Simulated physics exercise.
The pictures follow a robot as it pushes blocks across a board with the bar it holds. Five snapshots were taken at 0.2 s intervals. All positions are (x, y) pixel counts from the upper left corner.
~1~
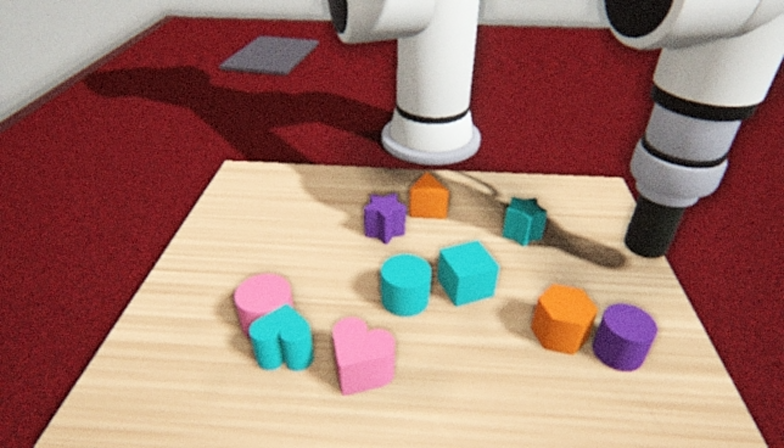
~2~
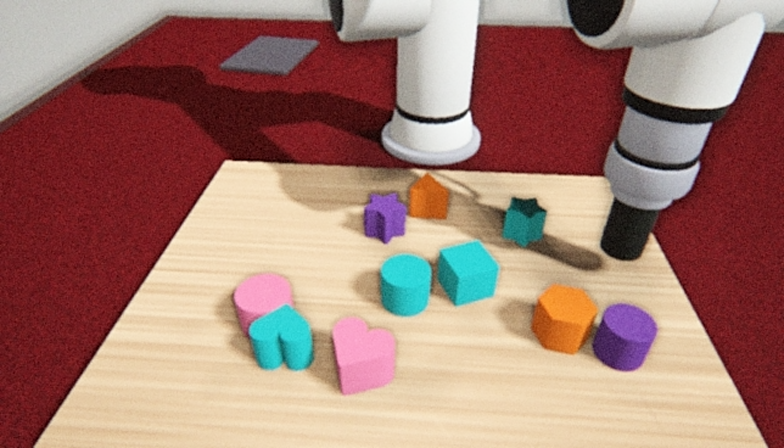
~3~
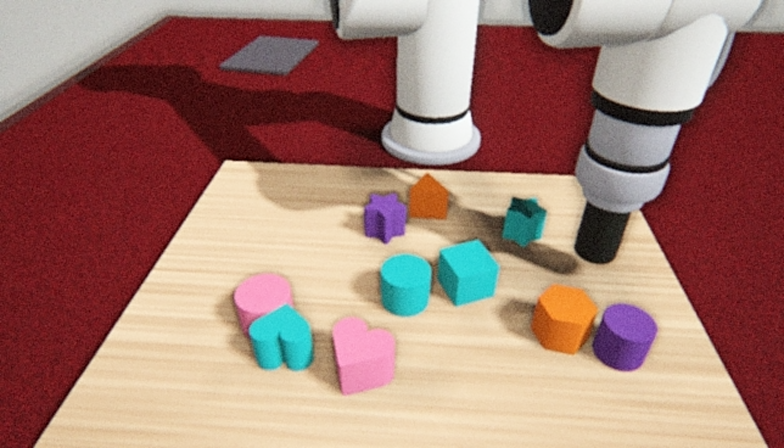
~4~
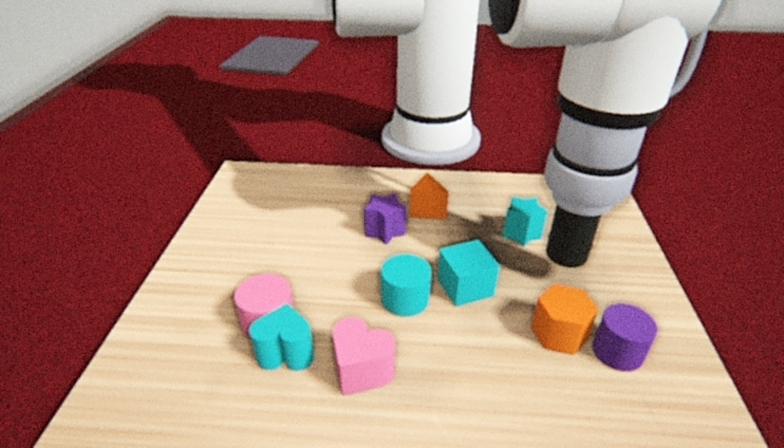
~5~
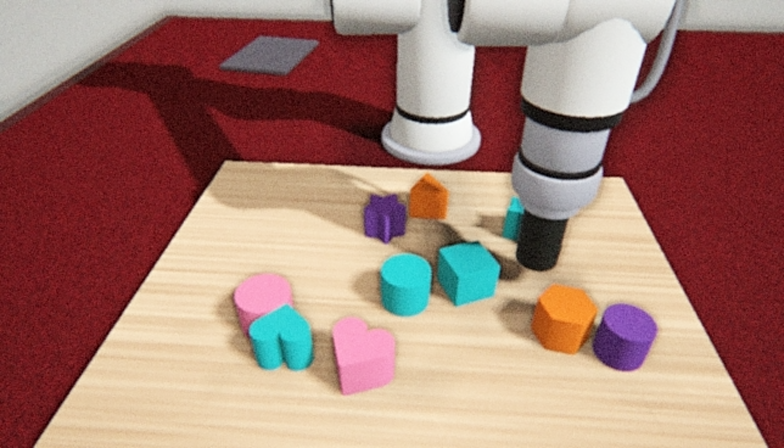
On a wooden tabletop, a robot arm's dark tip moving left past an orange hexagonal block toward a turquoise cube, blocks staying still.
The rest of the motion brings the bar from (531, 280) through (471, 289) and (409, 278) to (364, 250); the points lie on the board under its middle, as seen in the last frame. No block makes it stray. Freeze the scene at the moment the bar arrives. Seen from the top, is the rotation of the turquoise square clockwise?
It seems not.
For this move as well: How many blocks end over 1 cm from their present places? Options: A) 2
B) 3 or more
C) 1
Choice A: 2.
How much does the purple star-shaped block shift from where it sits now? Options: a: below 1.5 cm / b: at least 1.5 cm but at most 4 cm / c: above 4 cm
The answer is a.
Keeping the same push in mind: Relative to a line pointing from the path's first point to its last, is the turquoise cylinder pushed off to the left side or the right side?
It goes toward the left-hand side.
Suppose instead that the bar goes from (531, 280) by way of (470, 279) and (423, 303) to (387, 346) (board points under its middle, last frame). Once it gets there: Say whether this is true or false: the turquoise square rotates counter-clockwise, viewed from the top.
False
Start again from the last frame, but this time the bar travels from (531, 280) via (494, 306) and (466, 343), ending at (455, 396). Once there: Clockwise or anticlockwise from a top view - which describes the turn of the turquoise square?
Seen from above, clockwise.
The first path, step by step. One third of the way, bar at (473, 268); turquoise cylinder at (384, 272); turquoise square at (431, 263).
Two thirds of the way, bar at (409, 257); turquoise cylinder at (329, 281); turquoise square at (370, 262), turned 15° anticlockwise.
At the end, bar at (364, 229); purple star-shaped block not moved; turquoise cylinder at (324, 283); turquoise square at (363, 261), turned 30° anticlockwise.
